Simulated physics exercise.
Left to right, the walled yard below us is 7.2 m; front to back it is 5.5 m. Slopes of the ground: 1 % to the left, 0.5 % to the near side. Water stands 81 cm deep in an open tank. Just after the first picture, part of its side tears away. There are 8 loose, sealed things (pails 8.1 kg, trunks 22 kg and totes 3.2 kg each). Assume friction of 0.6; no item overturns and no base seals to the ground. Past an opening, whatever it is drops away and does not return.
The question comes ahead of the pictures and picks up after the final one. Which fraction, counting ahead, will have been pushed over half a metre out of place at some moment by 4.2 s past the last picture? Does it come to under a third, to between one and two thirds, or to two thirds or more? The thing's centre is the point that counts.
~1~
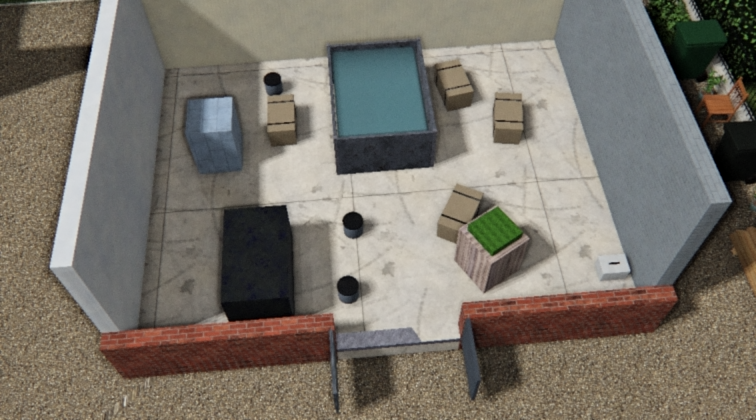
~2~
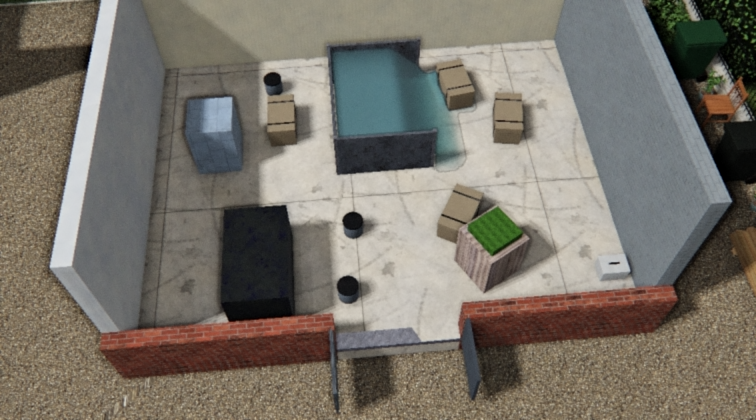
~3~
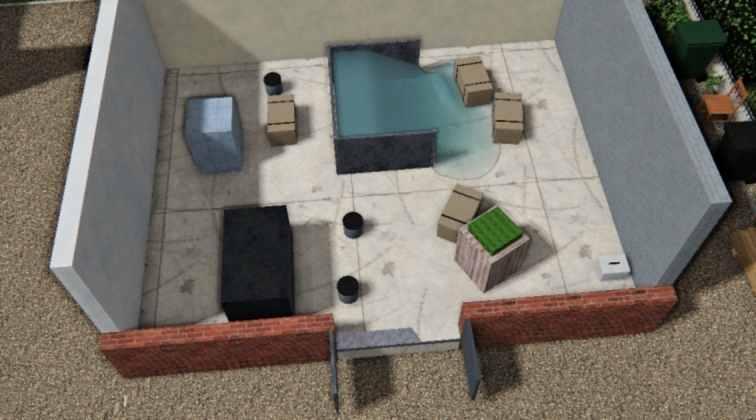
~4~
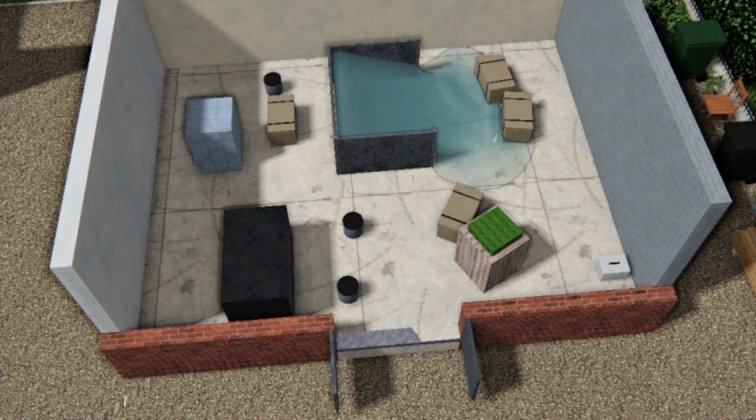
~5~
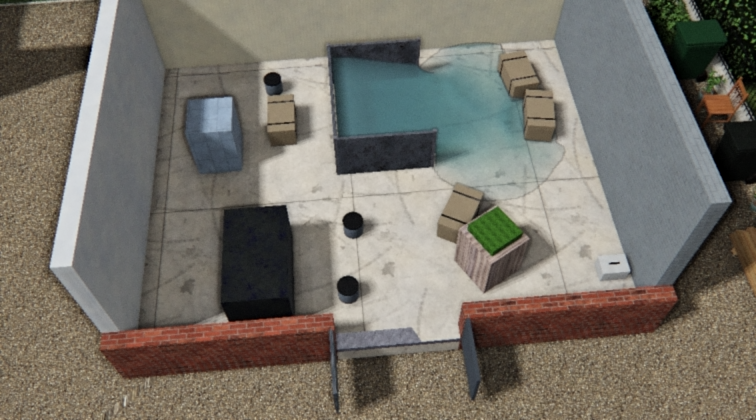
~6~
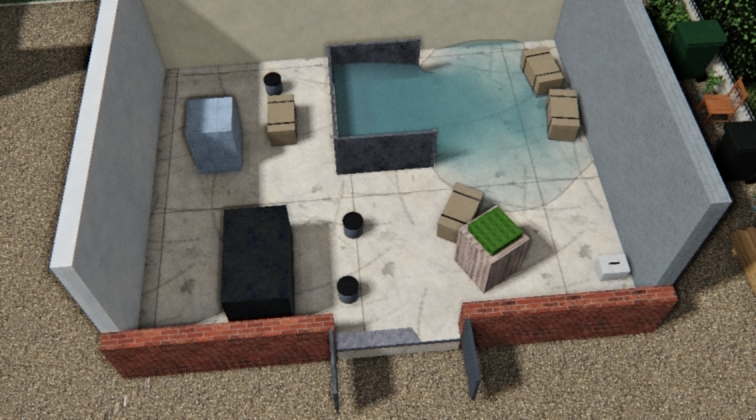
Share: Middle band, from a third up to but not reaching two thirds.
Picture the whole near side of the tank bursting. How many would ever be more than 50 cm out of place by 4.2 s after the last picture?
That gives 4 of them.
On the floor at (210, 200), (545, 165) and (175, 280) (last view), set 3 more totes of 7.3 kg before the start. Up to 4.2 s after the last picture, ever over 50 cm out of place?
Order as given: Stays inside it, goes farther, stays inside it.
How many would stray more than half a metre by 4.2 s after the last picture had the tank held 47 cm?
3.
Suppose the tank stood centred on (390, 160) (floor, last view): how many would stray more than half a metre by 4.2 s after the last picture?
The answer would then be 5.
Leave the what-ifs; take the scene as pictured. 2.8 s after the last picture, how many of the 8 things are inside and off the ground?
Of them, 3.
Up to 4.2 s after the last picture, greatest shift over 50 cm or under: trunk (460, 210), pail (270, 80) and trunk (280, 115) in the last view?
First exceeding it, second falling below it, third falling below it.
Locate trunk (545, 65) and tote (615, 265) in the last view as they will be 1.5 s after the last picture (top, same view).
(535, 39) and (595, 285), roughly.
Then, 0.4 s after the last picture 2 of 8 are over 50 cm from their spots; 2 afloat.
Then, 1.5 s after the last picture 3 of 8 are over 50 cm from their spots; 3 afloat.
Then, 2.8 s after the last picture 2 of 8 are over 50 cm from their spots; 3 afloat.
Then, 4.2 s after the last picture 5 of 8 are over 50 cm from their spots, and 5 have been at some point; 4 afloat.
